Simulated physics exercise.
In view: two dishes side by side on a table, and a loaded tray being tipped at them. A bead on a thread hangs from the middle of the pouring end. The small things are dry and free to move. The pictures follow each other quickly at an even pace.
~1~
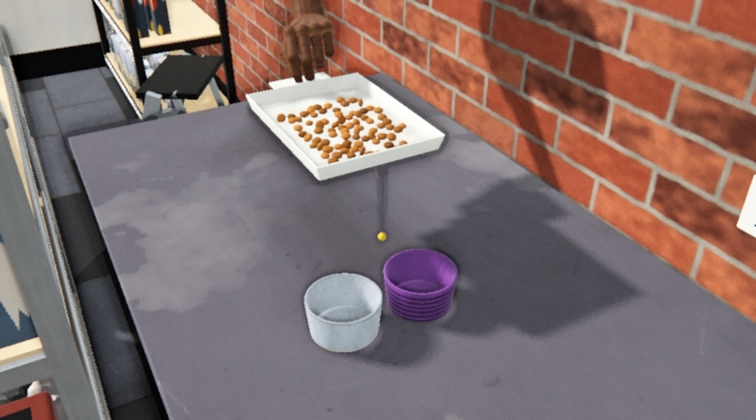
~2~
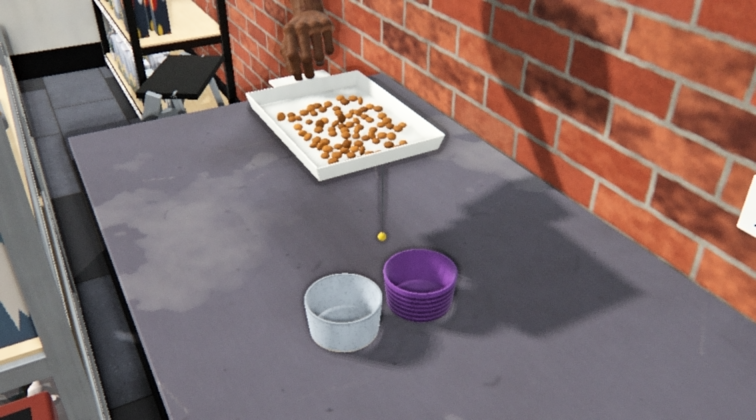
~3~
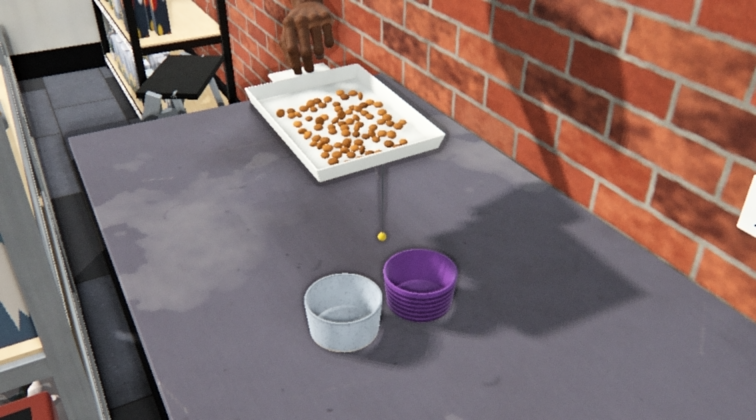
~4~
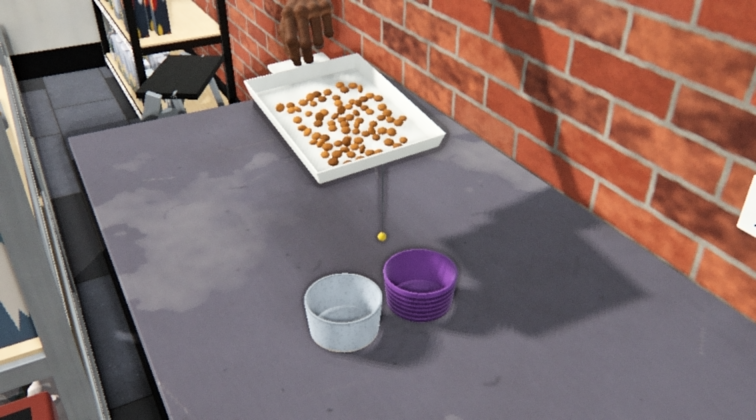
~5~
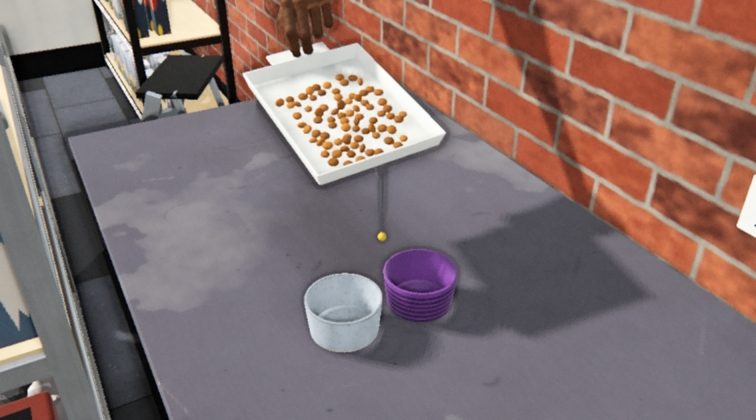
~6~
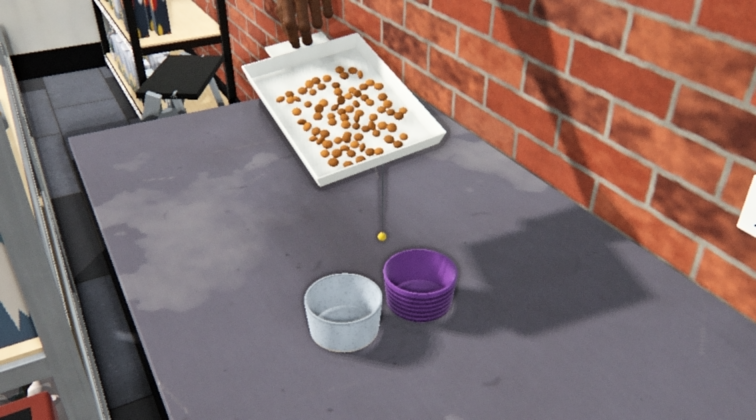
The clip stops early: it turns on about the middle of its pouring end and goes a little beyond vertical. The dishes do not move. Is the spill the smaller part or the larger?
Caught overall: Under half.
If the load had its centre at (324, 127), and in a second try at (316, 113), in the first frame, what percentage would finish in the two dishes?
Near 30 % and 20 %.
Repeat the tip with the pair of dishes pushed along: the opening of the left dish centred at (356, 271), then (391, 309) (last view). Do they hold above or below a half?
The first try: More than half. The second: Under half.
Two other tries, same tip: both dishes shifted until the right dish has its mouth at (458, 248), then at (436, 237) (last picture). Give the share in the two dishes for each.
In turn 30 and 50 in a hundred.
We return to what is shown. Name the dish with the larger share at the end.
Fuller: The left dish.
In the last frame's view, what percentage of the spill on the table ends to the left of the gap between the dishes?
It comes to 90 per cent or so.
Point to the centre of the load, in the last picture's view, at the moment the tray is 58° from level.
Around (348, 144).
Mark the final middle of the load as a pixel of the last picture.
Roughly at (335, 300).
Soon after the last picture, tray tipped steeply; all on the tray.
A little later, tray tipped right over; about a third on the tray; a small part in the left dish; a stray few in the right dish; about a quarter outside both; about a quarter in the air.
Later still, tray tipped past a quarter turn; about a quarter in the left dish; a stray few in the right dish; about two thirds outside both.
At rest, tray tipped past a quarter turn; about a quarter in the left dish; a stray few in the right dish; about two thirds outside both.
